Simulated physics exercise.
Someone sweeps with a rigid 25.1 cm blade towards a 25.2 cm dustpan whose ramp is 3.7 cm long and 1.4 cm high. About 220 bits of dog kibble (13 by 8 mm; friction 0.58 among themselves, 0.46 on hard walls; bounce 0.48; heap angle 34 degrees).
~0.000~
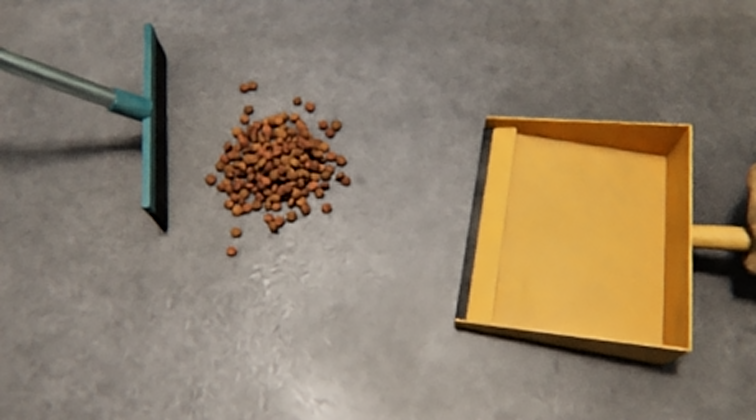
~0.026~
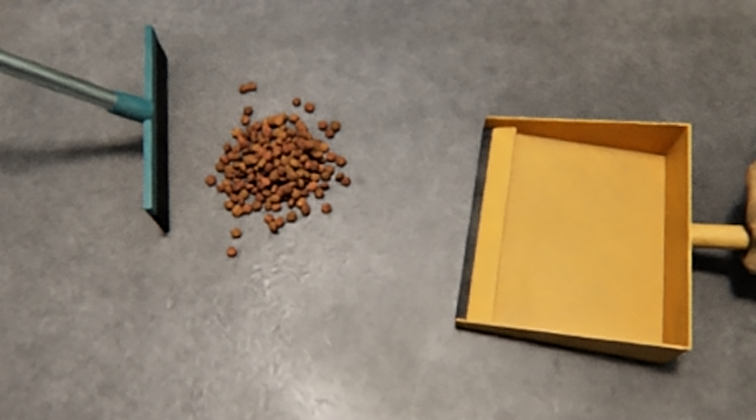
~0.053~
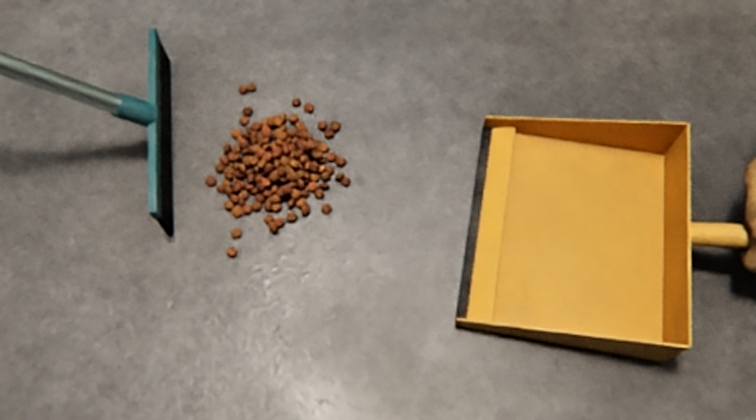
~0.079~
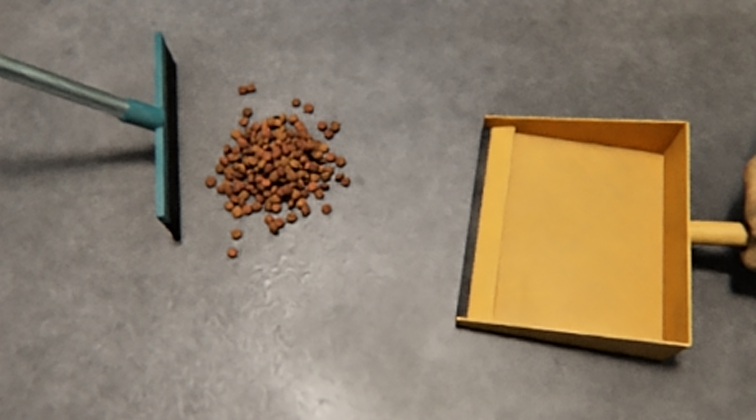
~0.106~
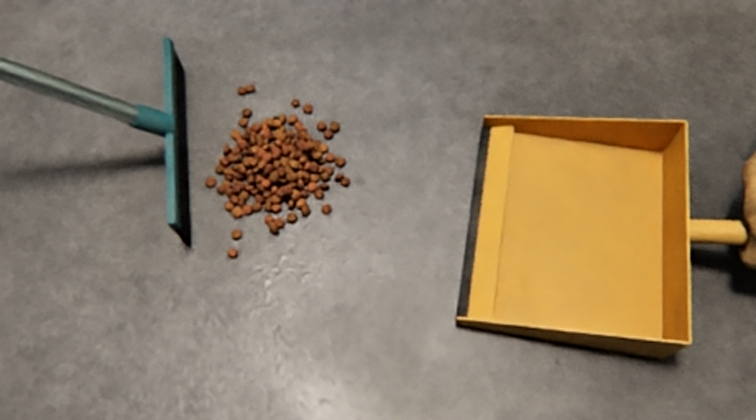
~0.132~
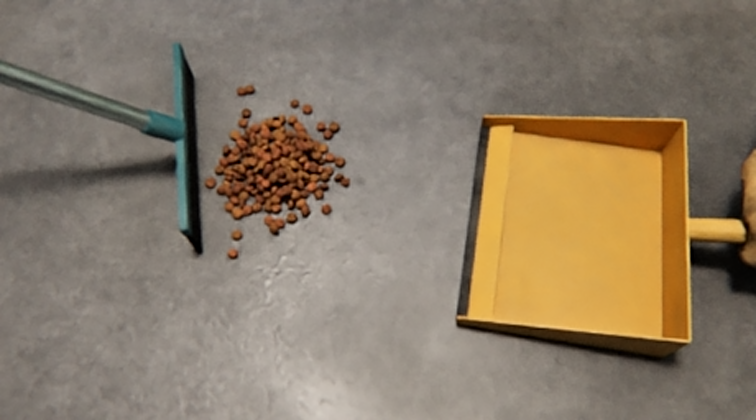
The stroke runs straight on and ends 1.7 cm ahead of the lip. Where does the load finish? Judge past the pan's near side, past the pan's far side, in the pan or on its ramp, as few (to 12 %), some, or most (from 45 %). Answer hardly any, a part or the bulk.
Near side hardly any, far side hardly any, pan hardly any.
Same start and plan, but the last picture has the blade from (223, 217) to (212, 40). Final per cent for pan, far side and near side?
Pan 35, far 30, near 0.
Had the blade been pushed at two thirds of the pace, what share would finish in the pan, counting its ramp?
In that case some 0 per cent.
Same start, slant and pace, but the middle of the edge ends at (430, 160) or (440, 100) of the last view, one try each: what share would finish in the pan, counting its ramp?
Some 15 and 20 per cent.
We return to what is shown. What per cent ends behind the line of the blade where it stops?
Roughly 20 per cent.
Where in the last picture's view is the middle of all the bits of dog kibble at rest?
Near (426, 188).
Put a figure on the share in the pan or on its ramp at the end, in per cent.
Roughly 0 per cent.
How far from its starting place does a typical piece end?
About 18 cm.
After 0.38 s, middle of the blade 20 cm from the lip; 0 % over the lip, far side 0 %, near side 0 %.
Then, at 0.55 s, middle of the blade 11 cm from the lip; 0 % over the lip, far side 5 %, near side 0 %.
After 0.84 s, middle of the blade 6 cm from the lip; 0 % over the lip, far side 5 %, near side 0 %.
In the end, at 1.1 s, near side 0 %, far side 5 %, pan 0 %, in front of the lip or behind the blade 95 %.
